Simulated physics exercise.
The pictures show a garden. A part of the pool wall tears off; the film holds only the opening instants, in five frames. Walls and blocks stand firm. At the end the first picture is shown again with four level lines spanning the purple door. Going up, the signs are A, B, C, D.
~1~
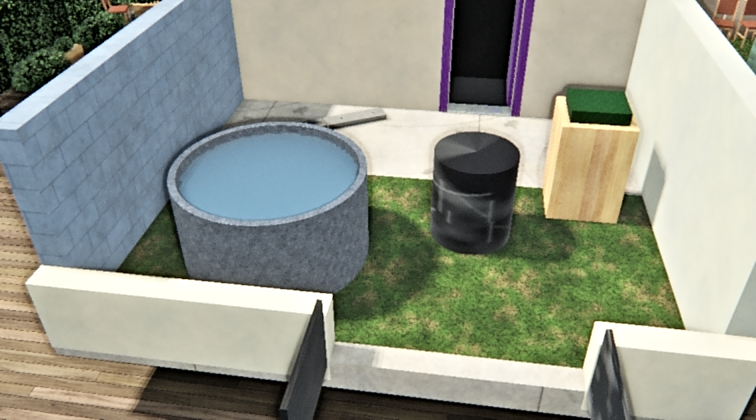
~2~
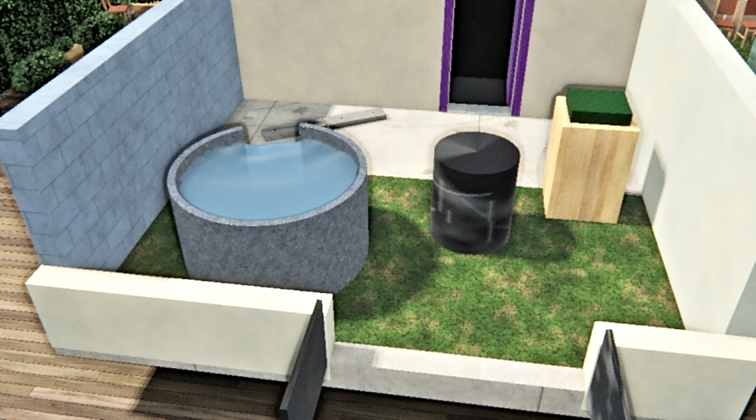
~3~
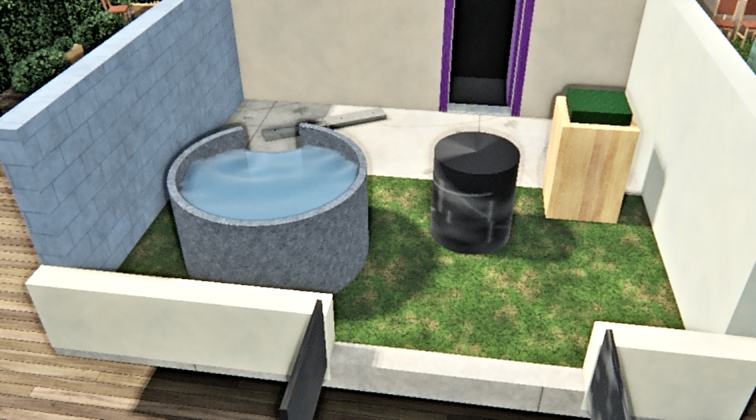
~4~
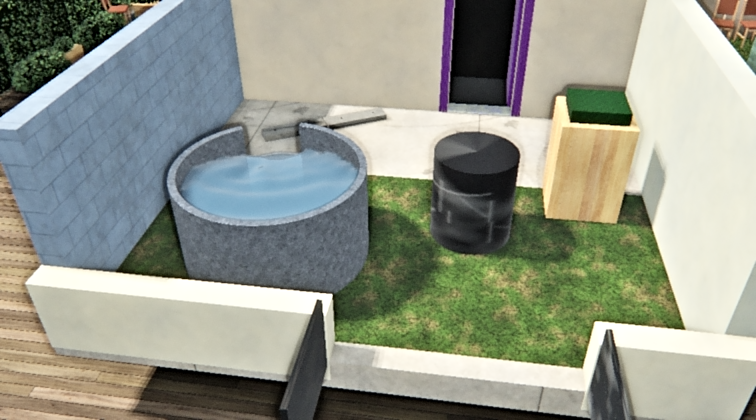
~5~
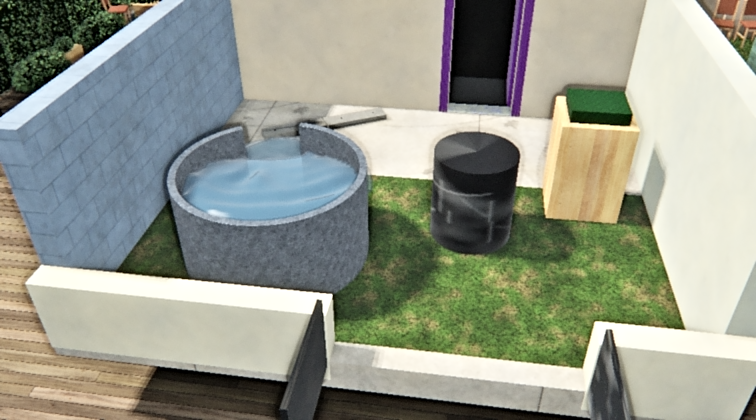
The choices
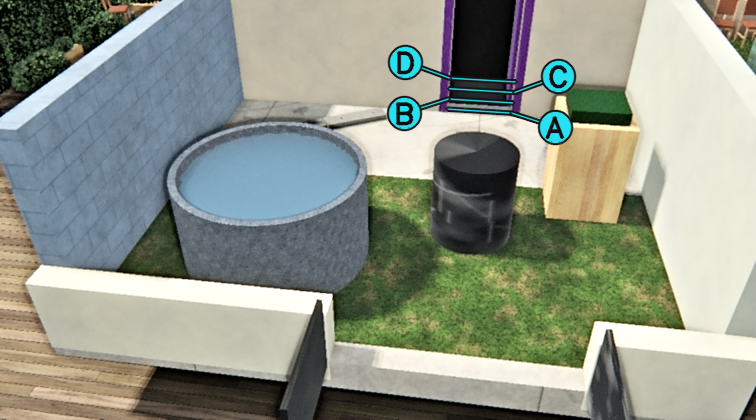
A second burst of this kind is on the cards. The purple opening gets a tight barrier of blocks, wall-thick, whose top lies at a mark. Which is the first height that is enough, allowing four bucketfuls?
B.
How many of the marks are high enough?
Three.
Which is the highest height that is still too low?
A it is.
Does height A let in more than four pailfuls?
Yes.
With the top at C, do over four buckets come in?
No, that is safe.
On the marked copy, A at (479, 111); B at (480, 100); C at (481, 90); D at (482, 80); from the bottom up A, B, C, D.
With A, about 8 bucketfuls get in.
With B, nothing gets over.
With C, nothing gets over.
With D, nothing gets over.
